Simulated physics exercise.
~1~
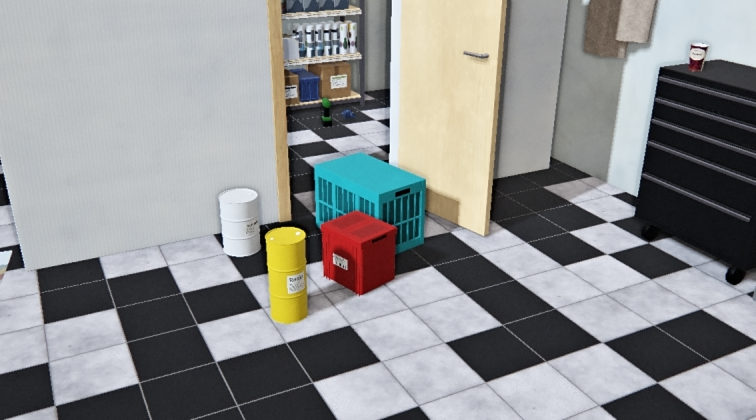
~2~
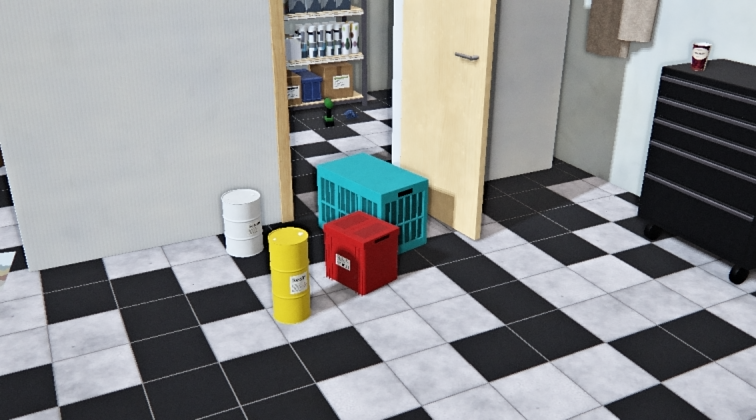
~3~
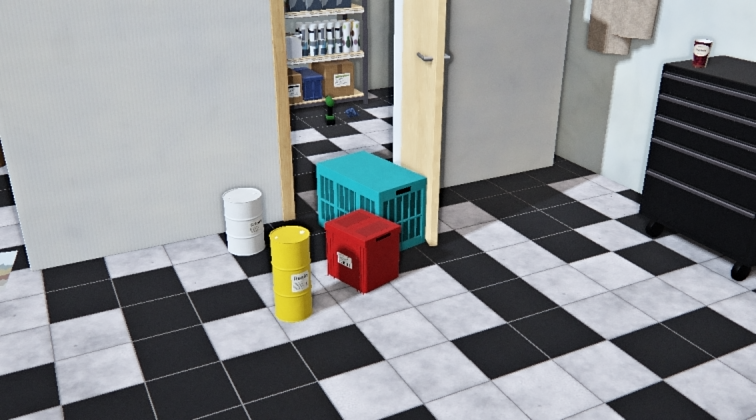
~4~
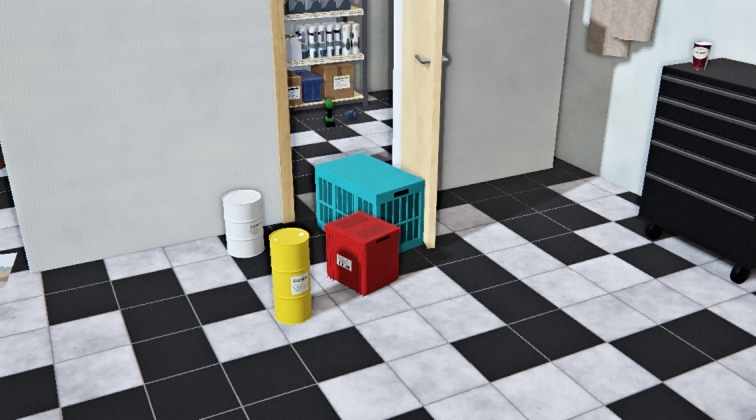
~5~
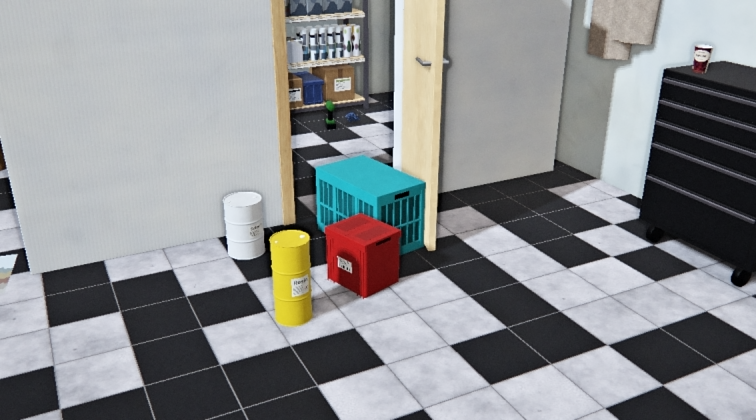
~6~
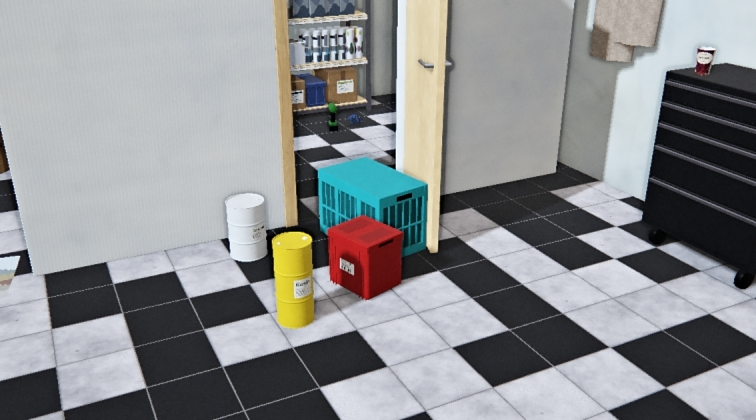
At the start, a pale wooden door stands wide open beside a doorway to a storage area with stocked shelves, and a teal crate sits in the opening. A red box, a yellow drum and a white drum stand nearby on the checkered floor. With no hand in view, the door swings left toward the crate, its broad face narrowing until it is seen almost edge-on. It then stops at the crate's right side, well short of closing. The crate, box and drums stay put, and the door ends still open.
